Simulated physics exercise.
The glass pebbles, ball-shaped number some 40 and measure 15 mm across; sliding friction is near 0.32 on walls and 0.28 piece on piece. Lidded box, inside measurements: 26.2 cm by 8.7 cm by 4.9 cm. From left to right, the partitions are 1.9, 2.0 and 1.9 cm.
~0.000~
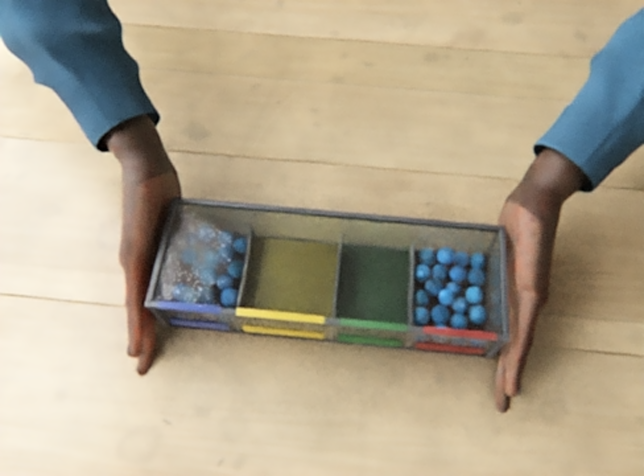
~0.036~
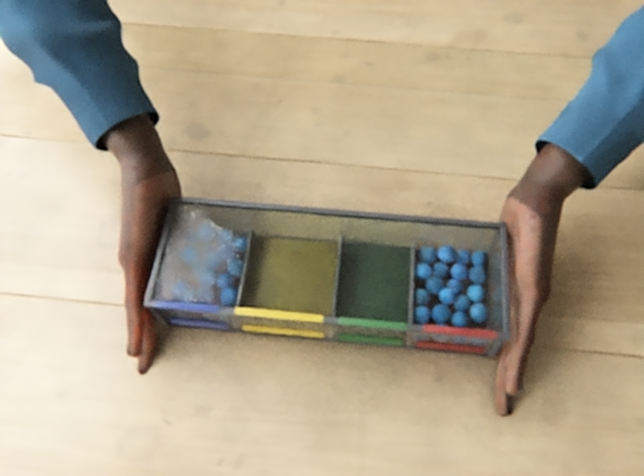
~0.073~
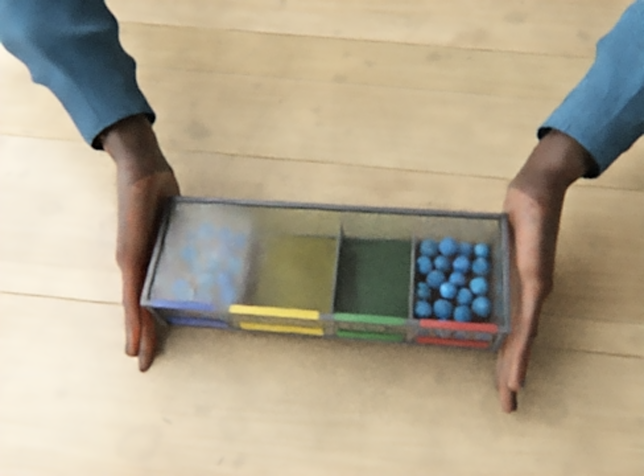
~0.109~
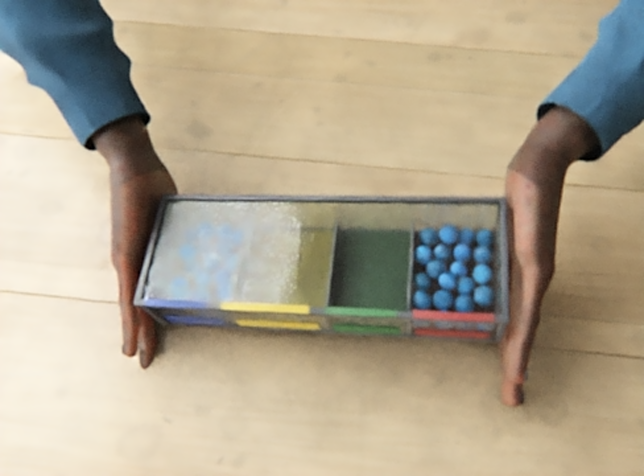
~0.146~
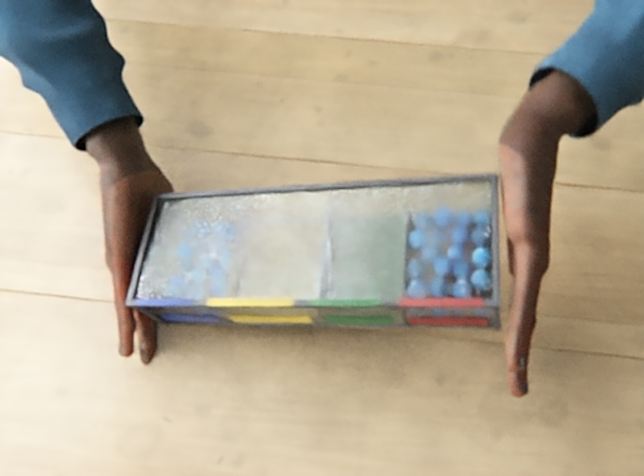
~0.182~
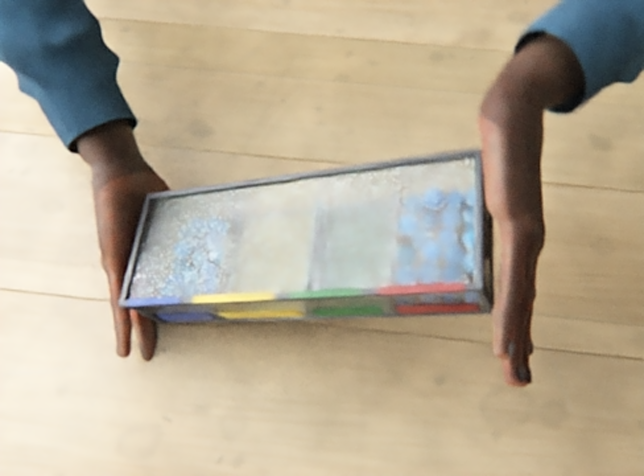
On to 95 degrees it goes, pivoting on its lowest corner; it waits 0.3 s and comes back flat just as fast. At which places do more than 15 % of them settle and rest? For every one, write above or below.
Red compartment below, blue compartment above, green compartment below, yellow compartment below.
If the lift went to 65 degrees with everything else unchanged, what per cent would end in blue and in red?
You'd get blue at 65 % and red at 15 %.
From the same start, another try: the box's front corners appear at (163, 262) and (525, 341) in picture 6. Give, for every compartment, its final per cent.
Per cent by compartment: Red 95, blue 0, green 0, yellow 0.
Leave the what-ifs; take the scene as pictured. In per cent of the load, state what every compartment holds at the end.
The red one ends with 0, blue with 95, green with 0 and yellow with 0 per cent.
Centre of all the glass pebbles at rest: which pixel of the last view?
I'd put it at about (206, 277).
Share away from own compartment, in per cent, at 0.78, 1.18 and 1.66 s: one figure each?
In order: 45, then 55, then 55.
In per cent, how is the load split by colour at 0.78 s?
Red = 10, blue = 60, green = 5, yellow = 20 (per cent).
Then, at 0.78 s, tilt 95 degrees; red 10 %, blue 60 %, green 5 %, yellow 20 %.
After 1.18 s, tilt 52 degrees; blue 95 %.
Then, at 1.66 s, tilt 0 degrees; blue 95 %.
At rest (2.1 s), red 0 %, blue 95 %, green 0 %, yellow 0 %.
